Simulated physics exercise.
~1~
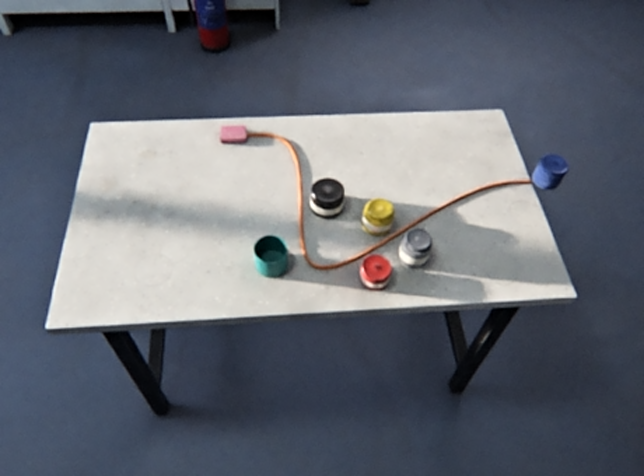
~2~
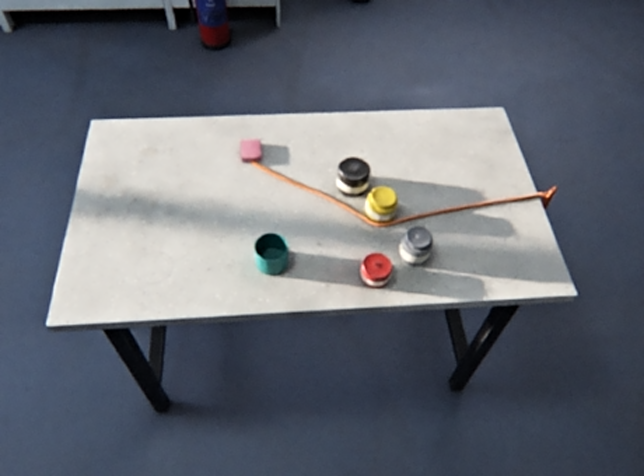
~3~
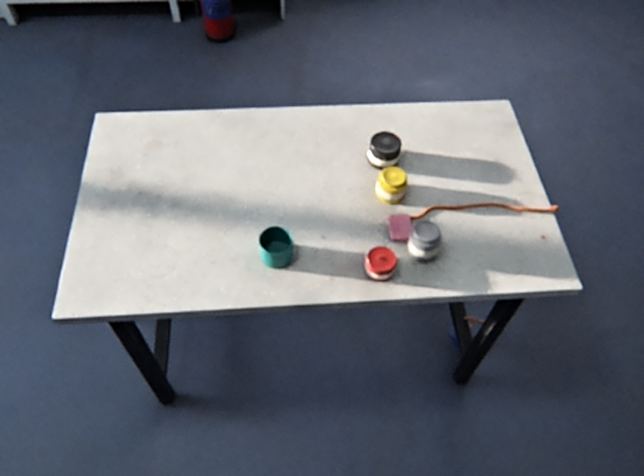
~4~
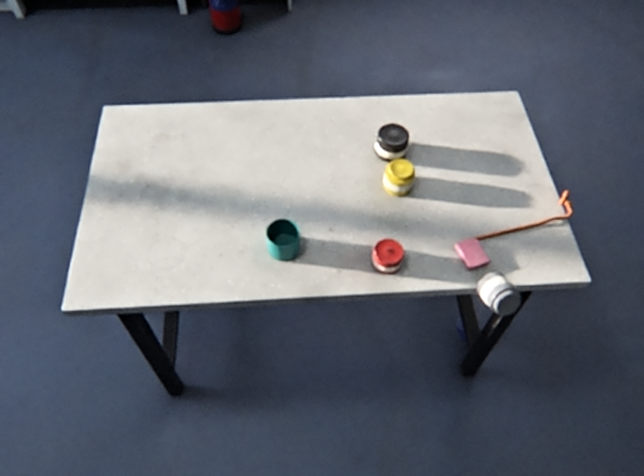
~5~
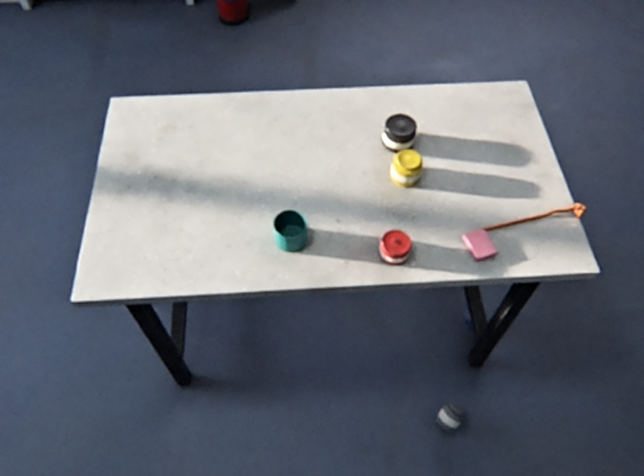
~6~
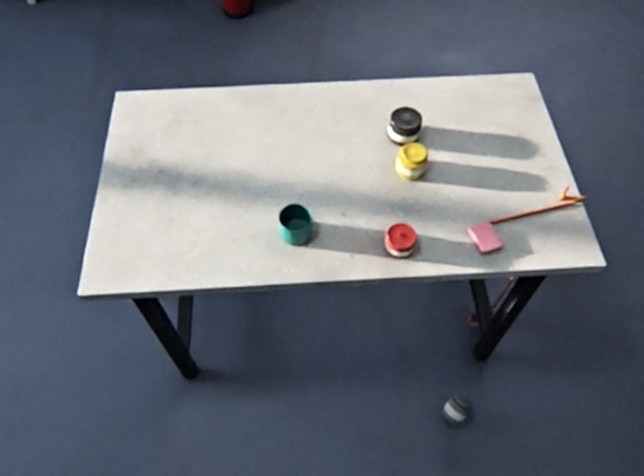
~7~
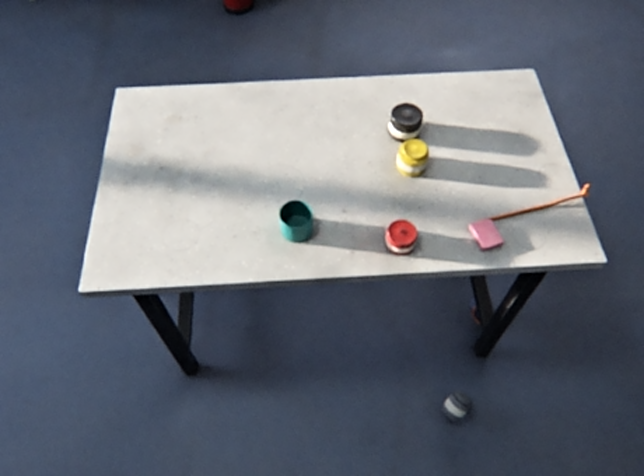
In this clip, a blue object drops off a table's right side, pulling an orange cable and a pink block across the top. The black and yellow jars shift, and the grey jar falls to the floor, while the pink block stops near the right edge.
